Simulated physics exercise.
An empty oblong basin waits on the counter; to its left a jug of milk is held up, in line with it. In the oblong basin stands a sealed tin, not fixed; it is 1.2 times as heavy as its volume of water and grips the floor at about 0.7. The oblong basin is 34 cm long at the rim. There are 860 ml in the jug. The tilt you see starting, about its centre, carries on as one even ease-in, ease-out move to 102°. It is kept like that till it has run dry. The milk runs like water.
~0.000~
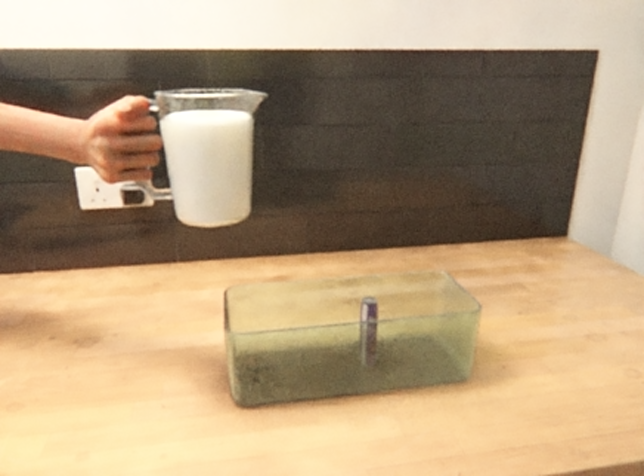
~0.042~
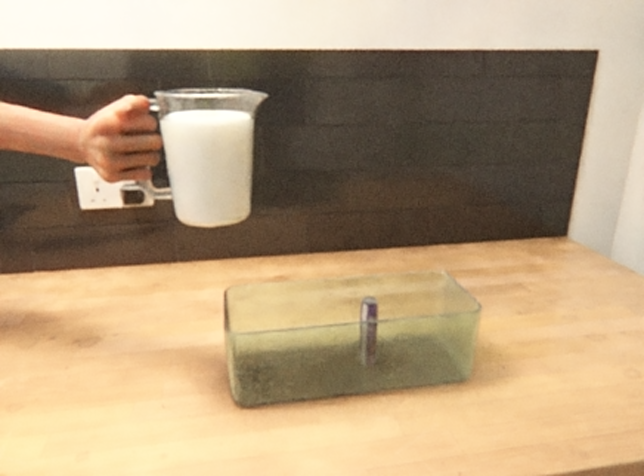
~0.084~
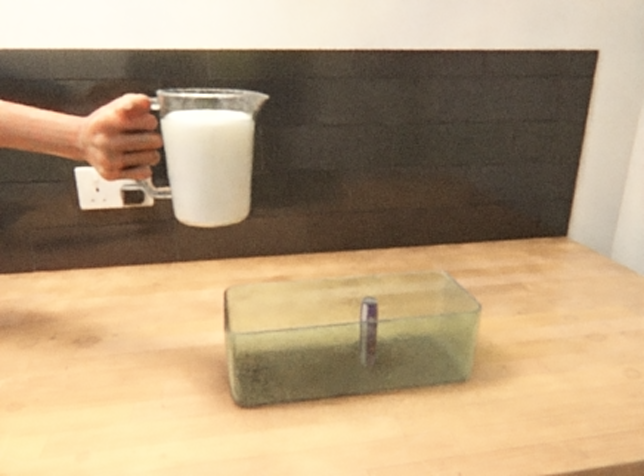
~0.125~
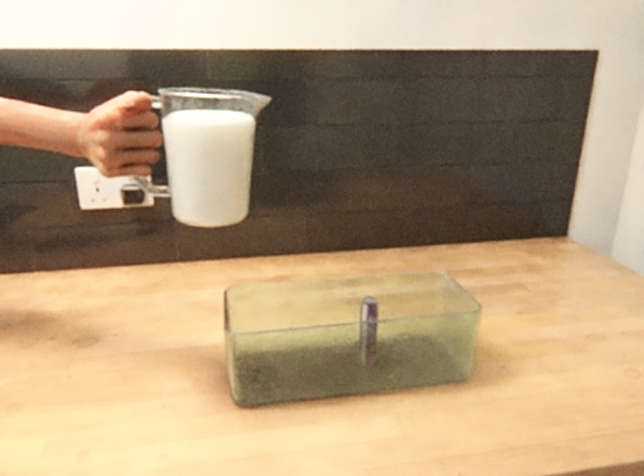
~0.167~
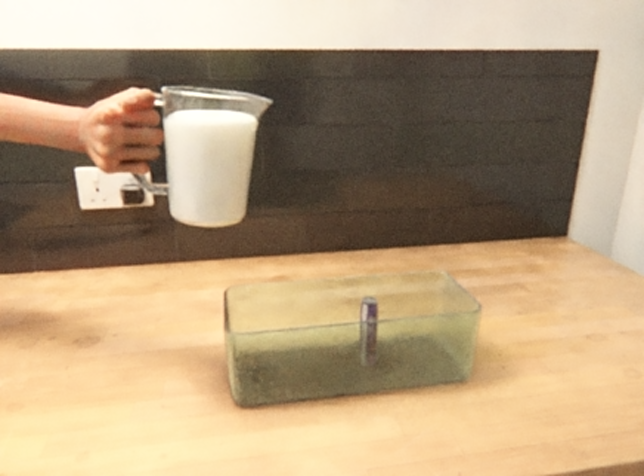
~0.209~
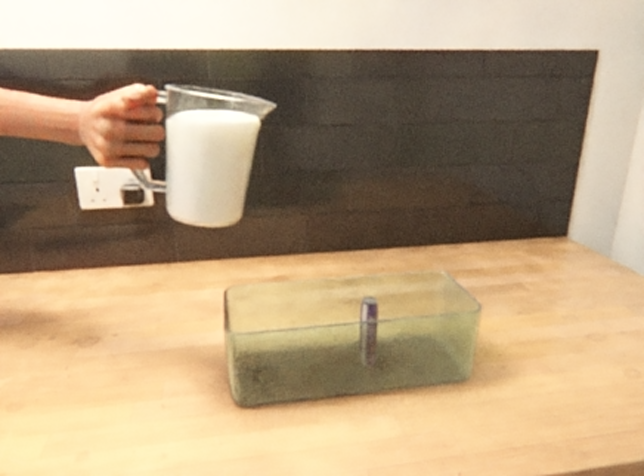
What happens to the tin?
It falls.
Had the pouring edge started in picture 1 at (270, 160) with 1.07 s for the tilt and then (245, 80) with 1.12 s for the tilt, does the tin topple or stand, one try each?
First it remains upright; then it remains upright.
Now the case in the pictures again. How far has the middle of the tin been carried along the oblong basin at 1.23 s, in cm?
Some 9 cm.
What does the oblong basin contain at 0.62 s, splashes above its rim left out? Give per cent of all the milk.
Some 0 per cent.
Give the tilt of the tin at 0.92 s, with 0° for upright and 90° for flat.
Near 15° from upright.
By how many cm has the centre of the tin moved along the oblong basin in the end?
Some 8.5 cm.
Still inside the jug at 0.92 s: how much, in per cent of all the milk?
About 42 per cent.
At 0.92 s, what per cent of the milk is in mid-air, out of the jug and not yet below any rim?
Near 28 in a hundred.
After 0.62 s the tilt is 63° and 88 per cent is still to pour; the tin stands where it began.
After 0.92 s the tilt is 97° and 41 per cent is still to pour; the tin leans 14°.
After 1.23 s the tilt is 102° and 5 per cent is still to pour; the tin lies on its side.
After 1.57 s the tilt is 102° and 0 per cent is still to pour; the tin lies on its side.
In the end the tin lies on its side.
